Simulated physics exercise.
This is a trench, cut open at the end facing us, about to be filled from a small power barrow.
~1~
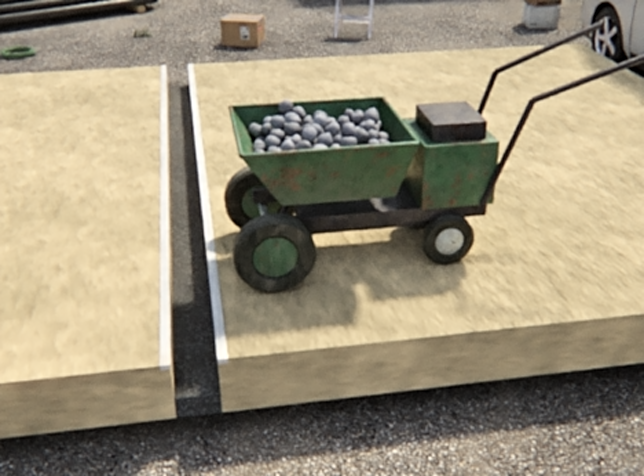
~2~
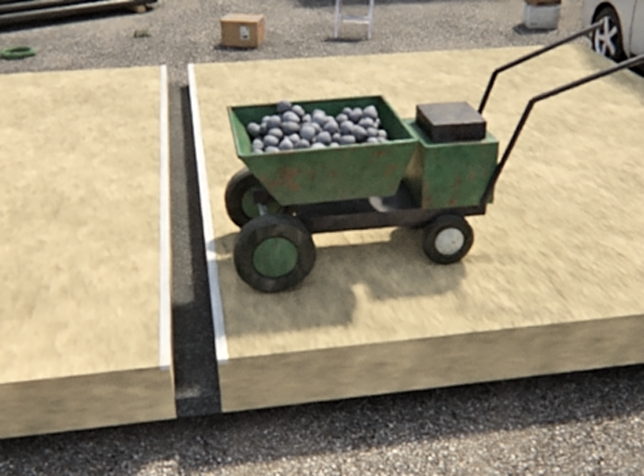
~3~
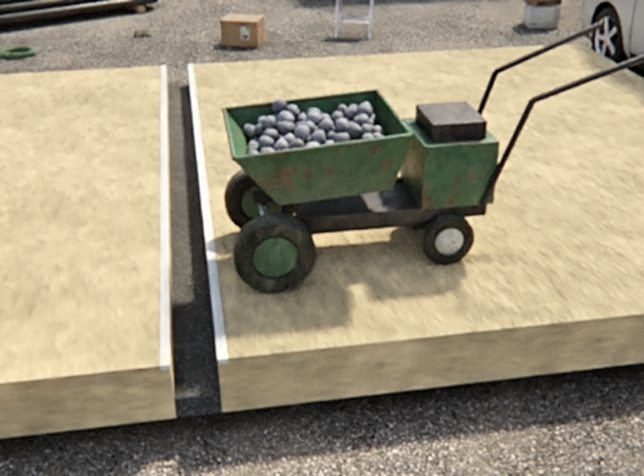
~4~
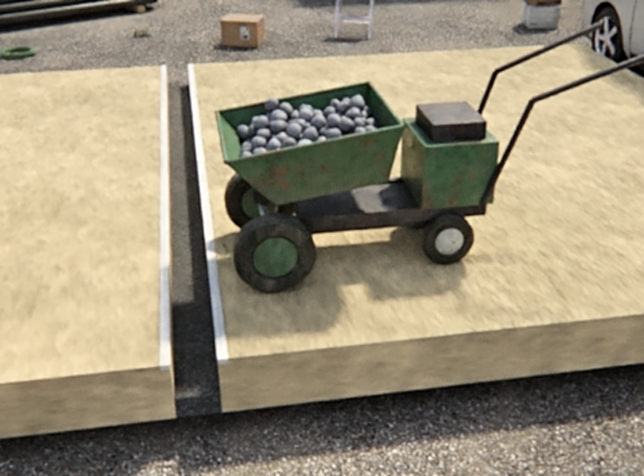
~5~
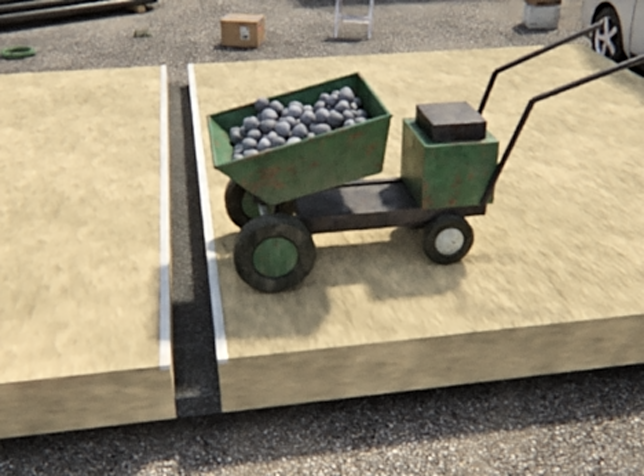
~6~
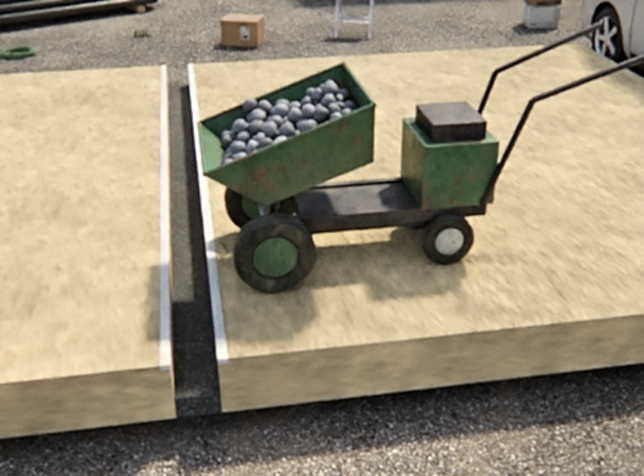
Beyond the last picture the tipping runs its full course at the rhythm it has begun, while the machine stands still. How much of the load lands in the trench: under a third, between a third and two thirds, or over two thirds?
Below one third.
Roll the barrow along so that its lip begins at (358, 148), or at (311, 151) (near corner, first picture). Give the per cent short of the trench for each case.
The first stop gives 50 per cent; the second gives 20 per cent.
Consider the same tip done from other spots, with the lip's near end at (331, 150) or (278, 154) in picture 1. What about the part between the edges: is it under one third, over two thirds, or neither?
First: One to two thirds. Second: The middle third.
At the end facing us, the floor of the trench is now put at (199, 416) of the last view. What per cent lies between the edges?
The share would be around 10 per cent.
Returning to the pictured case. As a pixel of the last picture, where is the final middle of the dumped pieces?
Centre at rest: Close to (120, 264).
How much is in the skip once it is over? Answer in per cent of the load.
Estimate: 5 %, roughly.
Just after the last frame, skip tipped steeply; every one in the skip.
A moment on, skip tipped steeply; the larger part in the skip; about a tenth beyond it; just a few falling.
Further on, skip tipped right over; roughly a quarter in the skip; just a few in or heaped over the trench; the larger part beyond it; just a few falling.
When it is over, skip tipped right over; about a tenth in the skip; about a tenth in or heaped over the trench; the larger part beyond it.
